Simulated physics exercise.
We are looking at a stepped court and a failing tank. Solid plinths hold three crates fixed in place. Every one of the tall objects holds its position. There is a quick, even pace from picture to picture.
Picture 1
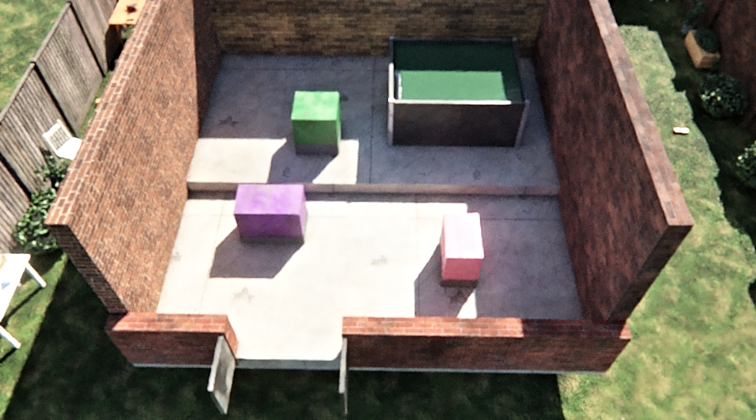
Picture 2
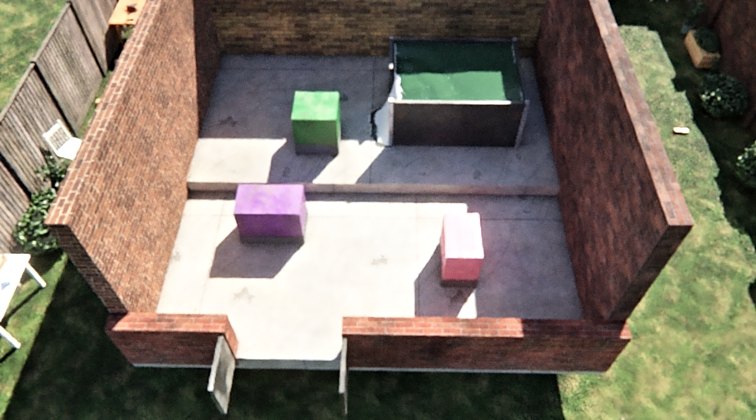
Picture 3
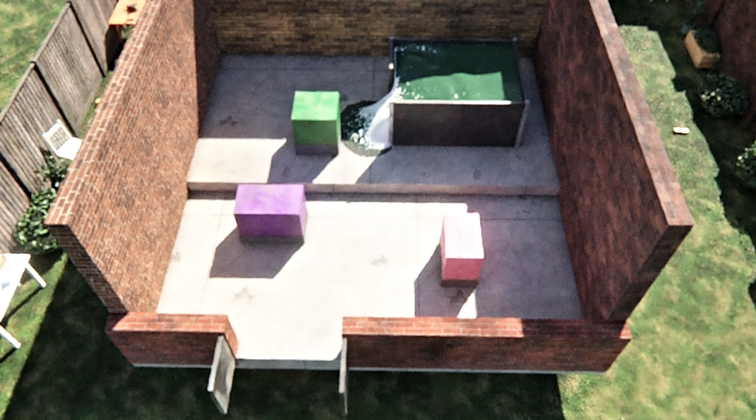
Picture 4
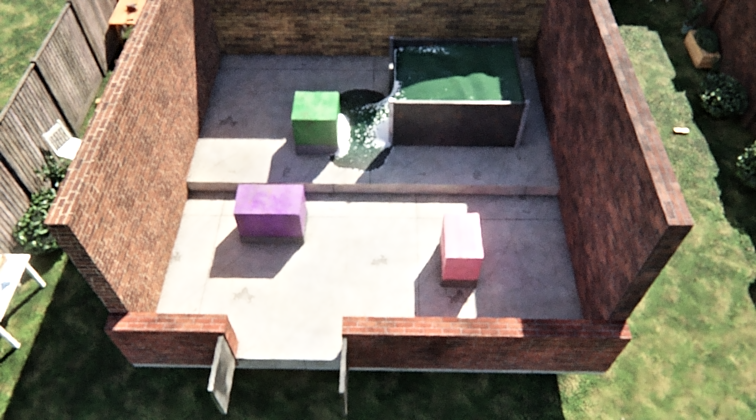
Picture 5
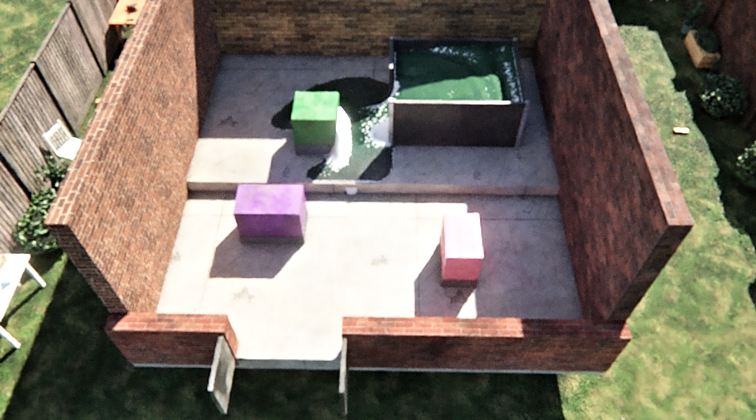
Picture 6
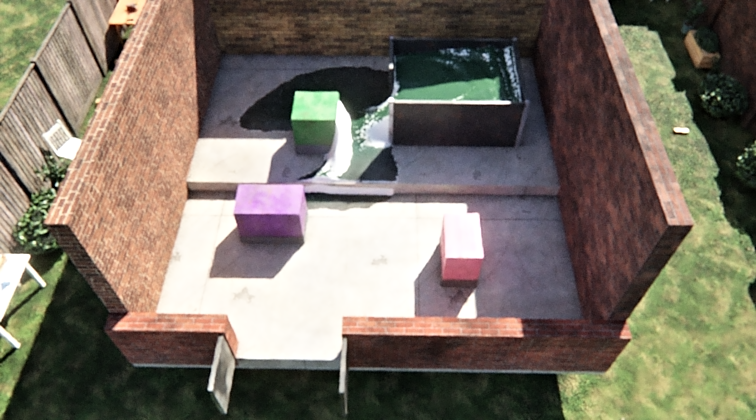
Water poured from the left side of a dark tank in a brick-walled court, ran left to the green block, then spread around it and down over the step beside the purple block.
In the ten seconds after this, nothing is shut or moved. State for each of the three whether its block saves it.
One by one: Most likely the green crate gets water on it; most likely the purple crate gets water on it; most likely the pink crate remains untouched.
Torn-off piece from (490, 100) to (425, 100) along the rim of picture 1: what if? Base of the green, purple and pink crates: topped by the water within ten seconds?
As I read it, the green one is never reached; the purple one gets reached; finally the pink one gets reached.
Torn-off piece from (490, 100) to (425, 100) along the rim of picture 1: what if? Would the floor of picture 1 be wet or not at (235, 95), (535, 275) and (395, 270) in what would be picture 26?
Going through them in turn: Still unsoaked, then reached by the flood, then reached by the flood.
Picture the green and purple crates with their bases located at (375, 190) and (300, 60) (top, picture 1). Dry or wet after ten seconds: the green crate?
As for the green crate, it stays clear.
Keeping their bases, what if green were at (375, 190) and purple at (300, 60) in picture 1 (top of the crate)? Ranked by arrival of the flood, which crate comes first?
My guess is the one in purple.
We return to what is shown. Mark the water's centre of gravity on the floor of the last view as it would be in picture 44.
Roughly (353, 160).
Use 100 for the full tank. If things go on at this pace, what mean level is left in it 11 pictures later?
About 54 per cent.
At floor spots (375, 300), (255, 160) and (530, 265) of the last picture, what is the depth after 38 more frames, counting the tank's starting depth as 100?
Depths of roughly 6, 4 and 4 per cent.
A moment on, water covers 35 % of the floor; the green crate water round its plinth, the purple crate water round its plinth, the pink crate not reached.
Next, water covers 50 % of the floor; the green crate water round its plinth, the purple crate water round its plinth, the pink crate water round its plinth.
Then, water covers 65 % of the floor; the green crate water round its plinth, the purple crate water round its plinth, the pink crate water round its plinth.
Later, water covers 85 % of the floor; the green crate water round its plinth, the purple crate water round its plinth, the pink crate water round its plinth.
In the end, water covers 95 % of the floor; the green crate was topped, the purple crate was topped, the pink crate stayed above the water.
